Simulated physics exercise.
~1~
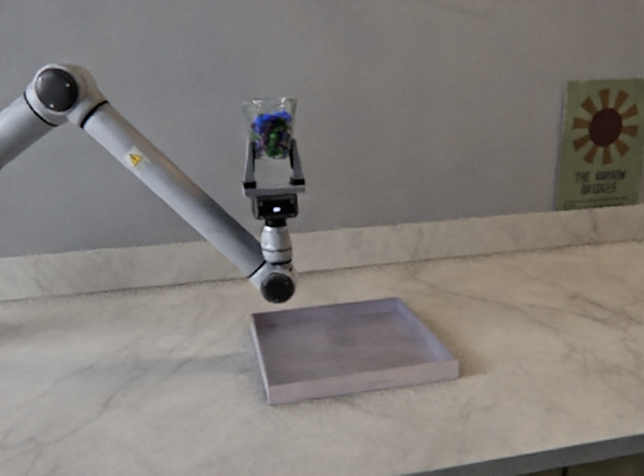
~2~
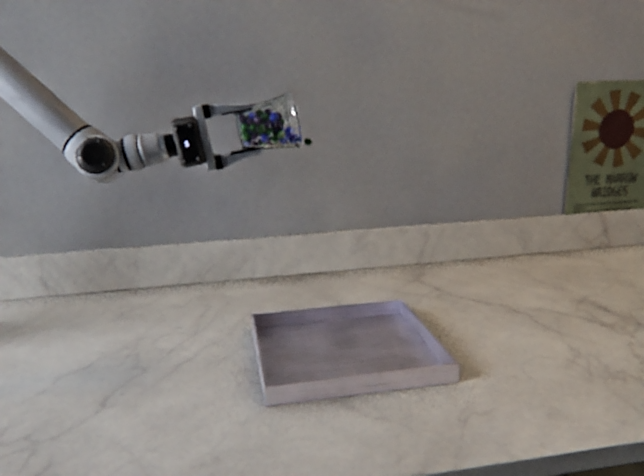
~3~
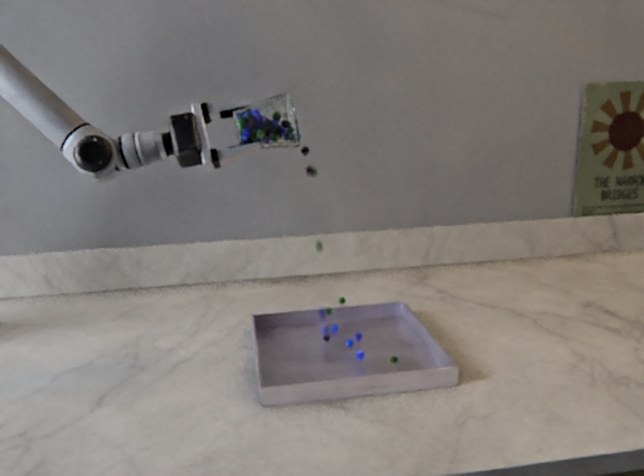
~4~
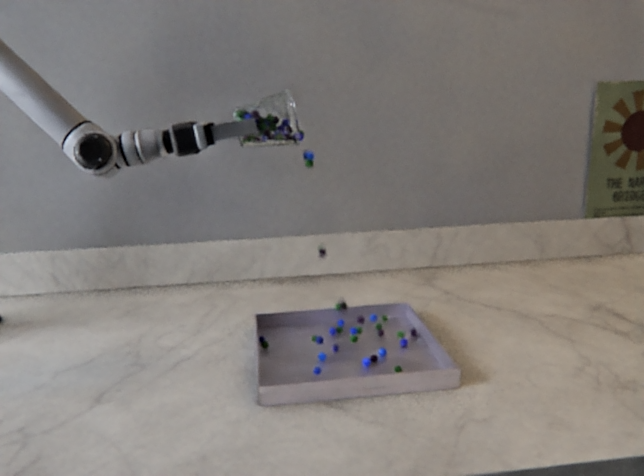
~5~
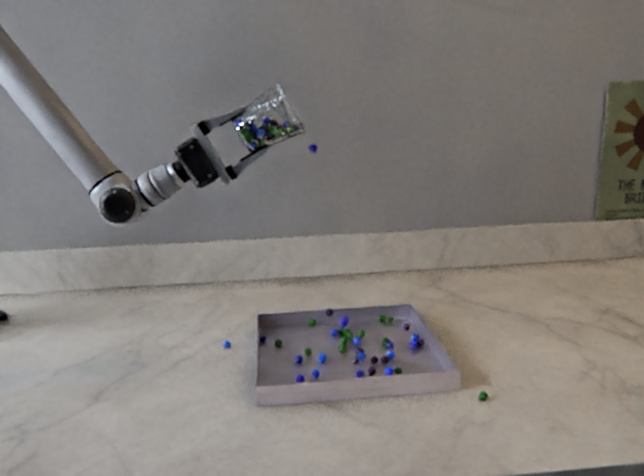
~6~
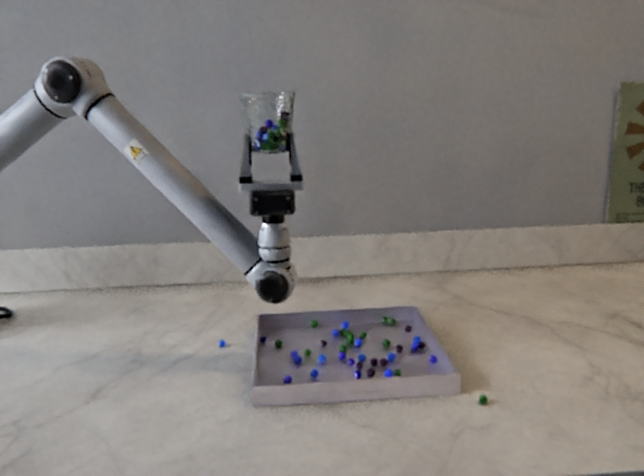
A robot arm holding a clear cup of blue, green and dark round sweets tips it sideways above a shallow tray, spilling many of them, then turns it upright again, with some sweets still inside, many scattered in the tray and a couple on the marble surface.
